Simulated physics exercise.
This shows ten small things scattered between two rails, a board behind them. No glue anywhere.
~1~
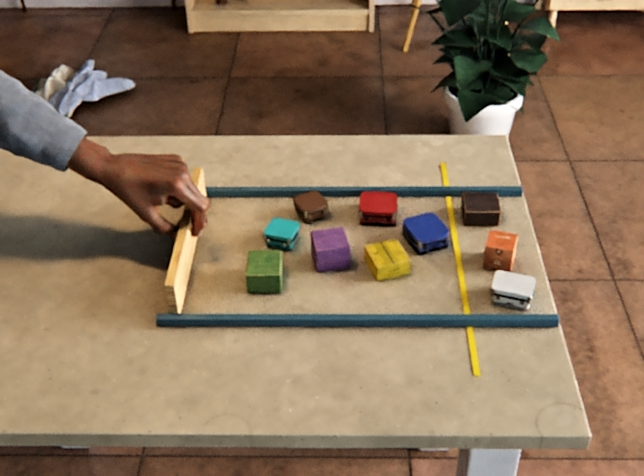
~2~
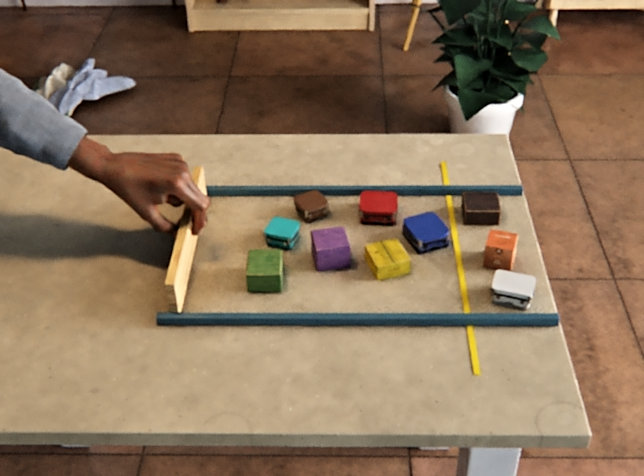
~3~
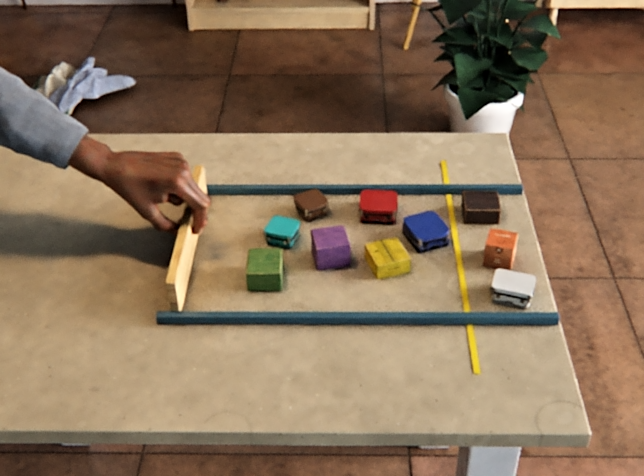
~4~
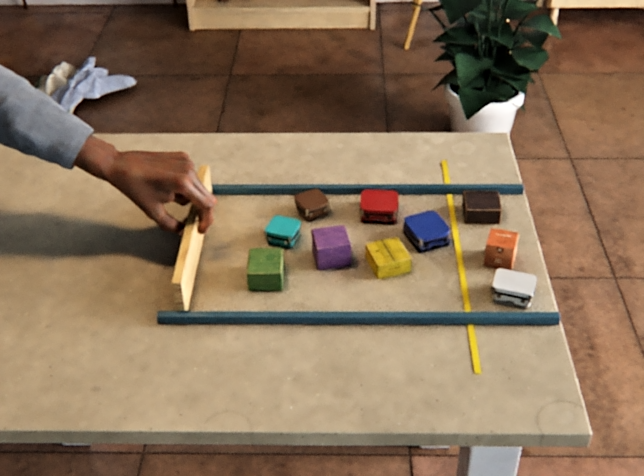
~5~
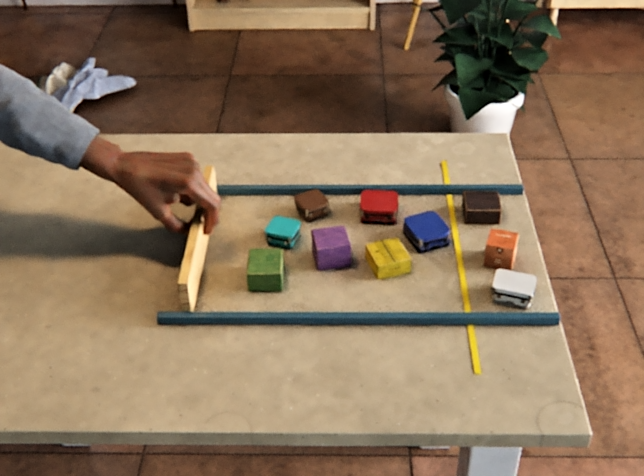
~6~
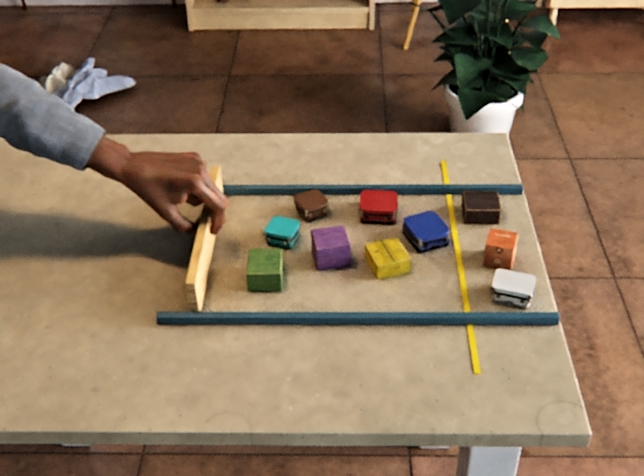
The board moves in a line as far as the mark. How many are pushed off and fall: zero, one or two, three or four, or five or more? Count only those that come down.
Outcome: The number that fall off is one or two.
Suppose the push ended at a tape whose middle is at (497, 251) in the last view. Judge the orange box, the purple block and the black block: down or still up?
The orange box is lost; the purple block is kept; the black block goes over.
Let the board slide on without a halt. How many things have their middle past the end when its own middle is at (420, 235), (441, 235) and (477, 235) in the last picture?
The counts: 0, 0 and 2.
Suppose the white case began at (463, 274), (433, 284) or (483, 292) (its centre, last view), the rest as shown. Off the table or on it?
In that order, it does not fall; stays on; remains up.
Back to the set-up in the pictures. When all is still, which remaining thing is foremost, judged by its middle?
The orange box ends nearest.
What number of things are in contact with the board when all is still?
That makes 3.
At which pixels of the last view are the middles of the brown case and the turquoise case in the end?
Near (466, 210) and (469, 229).
Early on, none off yet; white case at rest near (513, 289); orange box at rest near (500, 250); black block at rest near (481, 207).
Finally, the number that fall off is one or two; lost, black block.
